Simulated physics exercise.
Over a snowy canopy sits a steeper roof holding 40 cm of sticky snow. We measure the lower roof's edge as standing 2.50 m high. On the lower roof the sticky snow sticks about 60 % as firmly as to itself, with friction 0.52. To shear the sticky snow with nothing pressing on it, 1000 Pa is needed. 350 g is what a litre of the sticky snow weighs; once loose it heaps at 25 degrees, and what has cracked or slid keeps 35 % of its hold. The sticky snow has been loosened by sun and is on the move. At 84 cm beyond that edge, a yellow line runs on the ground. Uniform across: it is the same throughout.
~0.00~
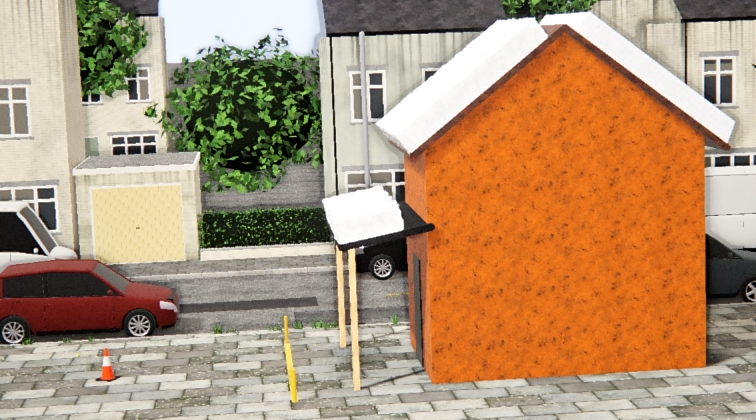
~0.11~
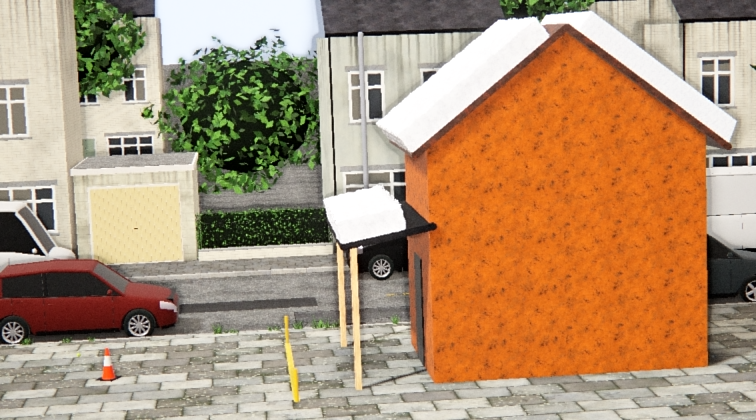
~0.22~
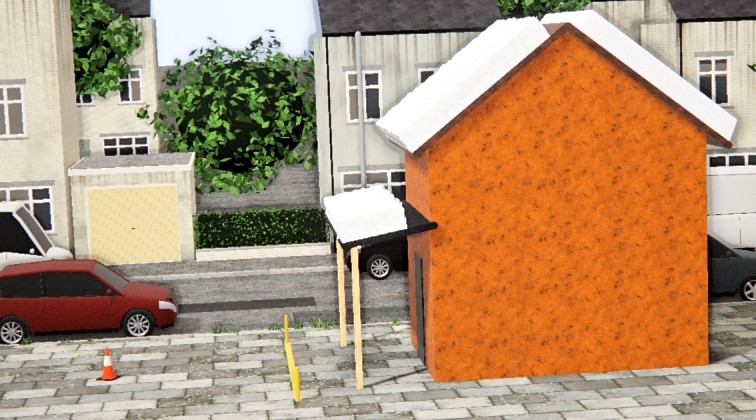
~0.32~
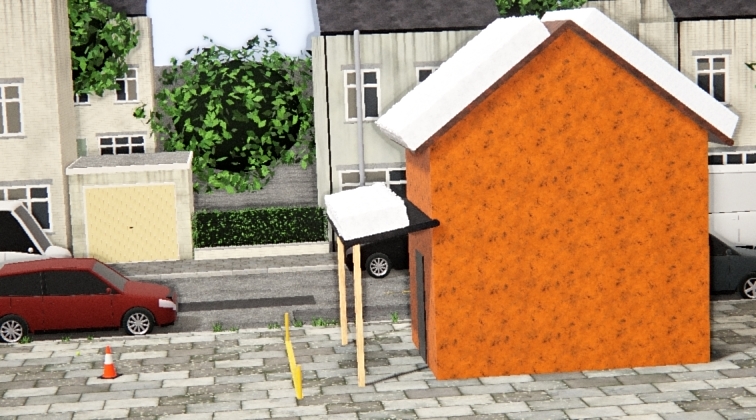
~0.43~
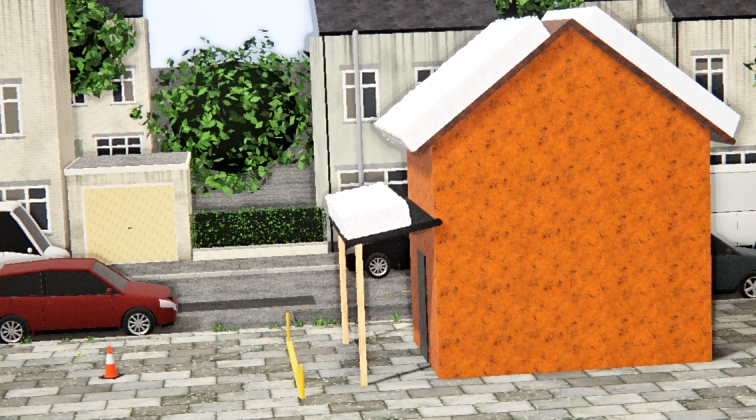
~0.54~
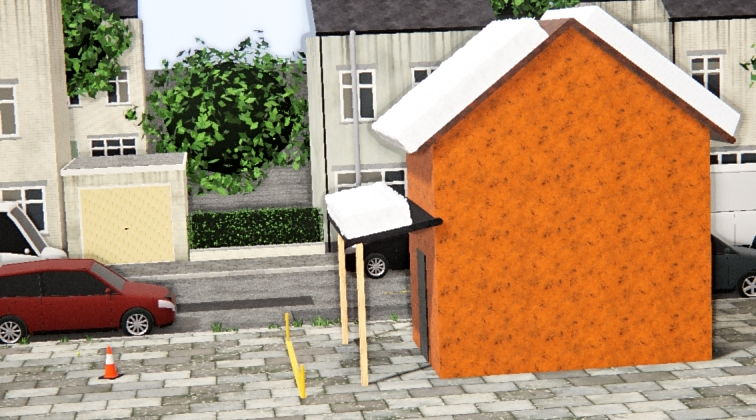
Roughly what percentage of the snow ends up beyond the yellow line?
Around 47 %.
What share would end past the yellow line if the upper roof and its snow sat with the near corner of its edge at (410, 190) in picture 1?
8 %, roughly.
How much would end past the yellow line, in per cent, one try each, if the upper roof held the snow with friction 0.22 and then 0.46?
Try 1: 70 %; try 2: 60 %.
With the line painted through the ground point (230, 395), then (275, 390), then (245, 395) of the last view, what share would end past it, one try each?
One by one: 16 in a hundred, 35 in a hundred, 22 in a hundred.
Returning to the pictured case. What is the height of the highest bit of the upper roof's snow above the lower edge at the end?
It ends up some 0.7 m higher than the lower edge.
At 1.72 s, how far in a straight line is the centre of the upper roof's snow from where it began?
It has shifted some 1.8 m.
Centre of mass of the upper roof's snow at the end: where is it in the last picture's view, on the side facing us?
Roughly pixel (285, 355) on the near face.
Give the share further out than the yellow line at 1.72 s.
0 %.
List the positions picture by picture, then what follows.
The first frame shows front end of the sticky snow at (408, 137).
The second frame shows front end of the sticky snow at (409, 136), its middle shifted 7 mm.
The third frame shows front end of the sticky snow at (410, 136), its middle shifted 2.5 cm.
The fourth frame shows front end of the sticky snow at (410, 135), its middle shifted 5.6 cm, 2 % of it past the upper edge, in one piece.
The fifth frame shows front end of the sticky snow at (410, 136), its middle shifted 10 cm, 4 % of it past the upper edge, in one piece.
The sixth frame shows front end of the sticky snow at (408, 138), its middle shifted 16 cm, 6 % of it past the upper edge, in one piece.
By 1.08 s, none is below the lower edge and 0 % is past the line.
By 1.72 s, none is below the lower edge and 0 % is past the line.
By 2.36 s, 13 % is below the lower edge and 1 % is past the line.
By 3.00 s, 54 % is below the lower edge and 40 % is past the line.
By 5.00 s, at the end, 73 % is below the lower edge and 47 % is past the line.
